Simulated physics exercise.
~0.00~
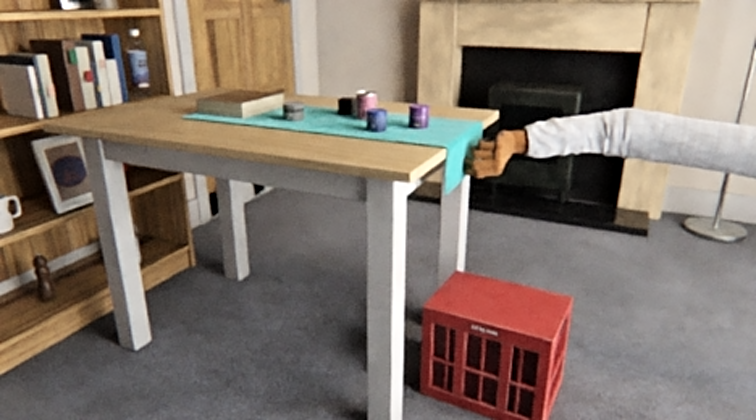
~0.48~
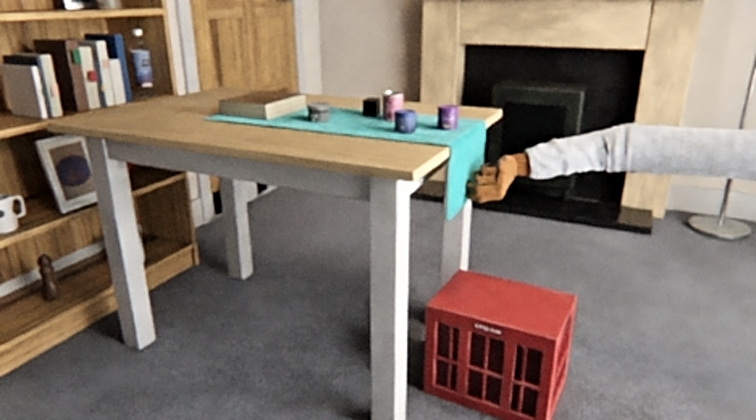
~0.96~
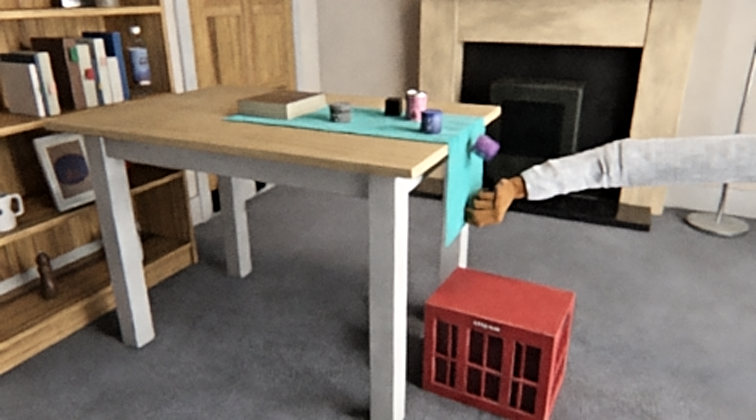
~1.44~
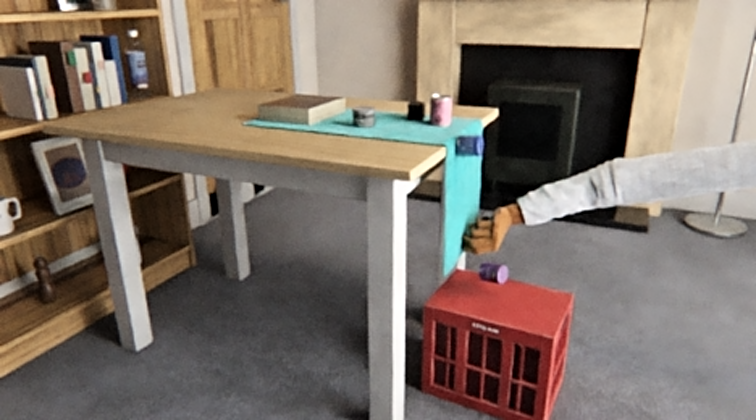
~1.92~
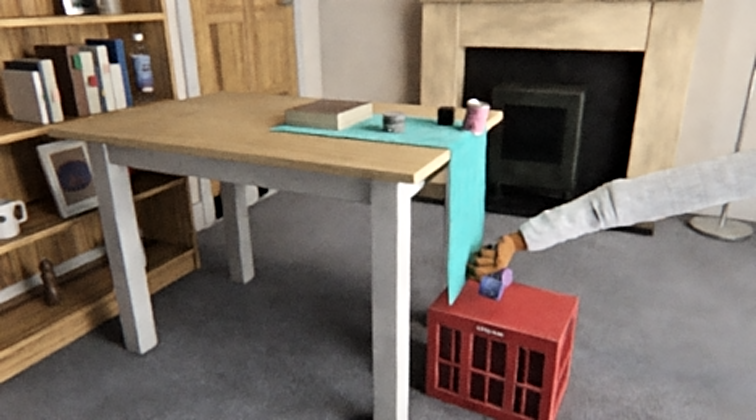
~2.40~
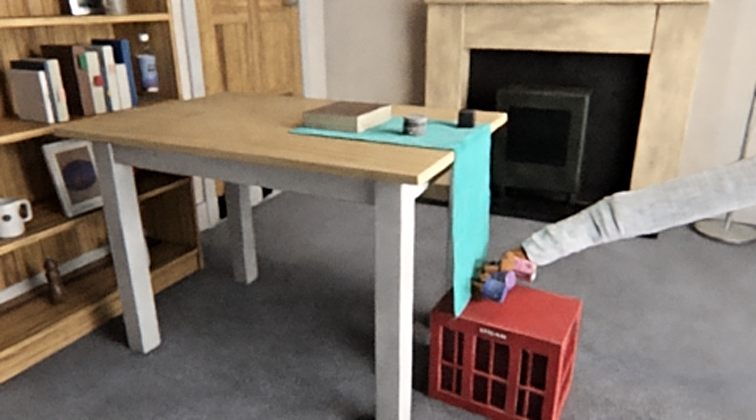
Turquoise runner being pulled down off a table by a hand, dropping purple, blue and pink containers in turn onto a red crate.
